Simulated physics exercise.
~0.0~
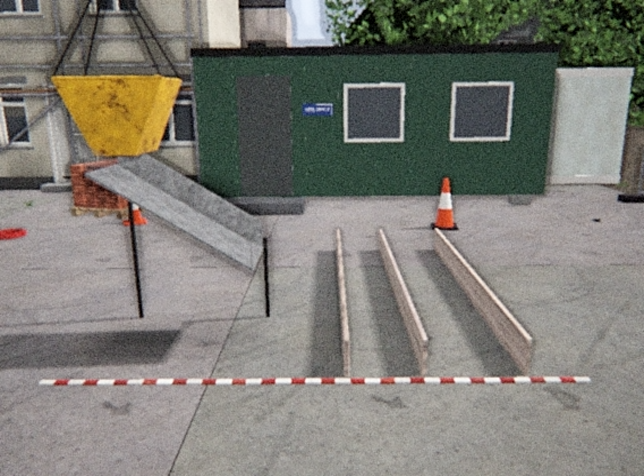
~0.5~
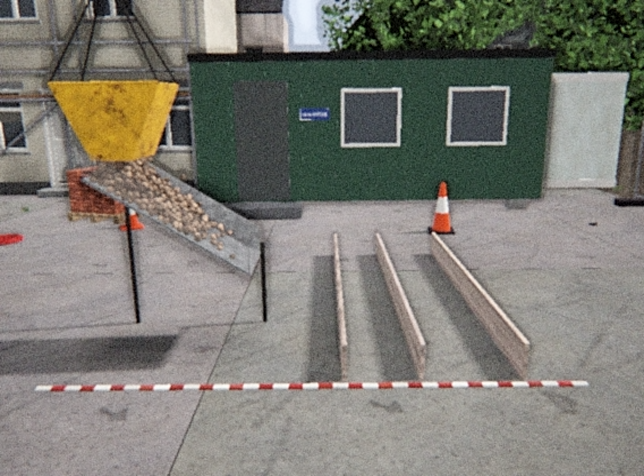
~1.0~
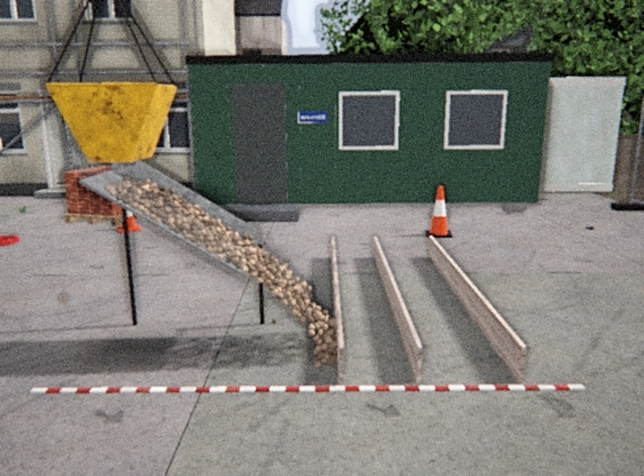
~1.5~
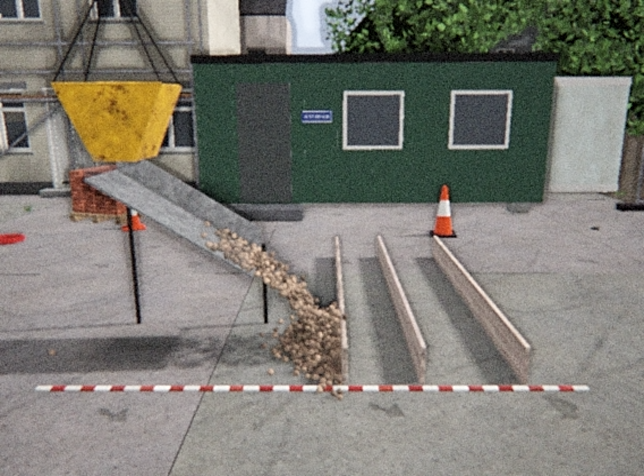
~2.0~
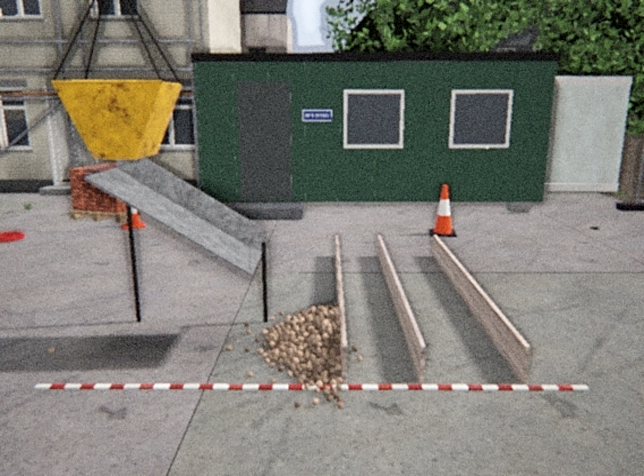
A long green site cabin with two windows stands at the back of a paved yard, seen from slightly above by a gently swaying camera. On the left, a yellow skip hangs over a sloping grey steel chute, with three low pale planks to its right and a red and white striped strip lying in front. Brown and tan stones drop from the skip onto the chute and slide down to the right. They pour off its lower end and pile up against the nearest plank. The chute empties, and the heap rests left of the planks, leaving both bays clear.
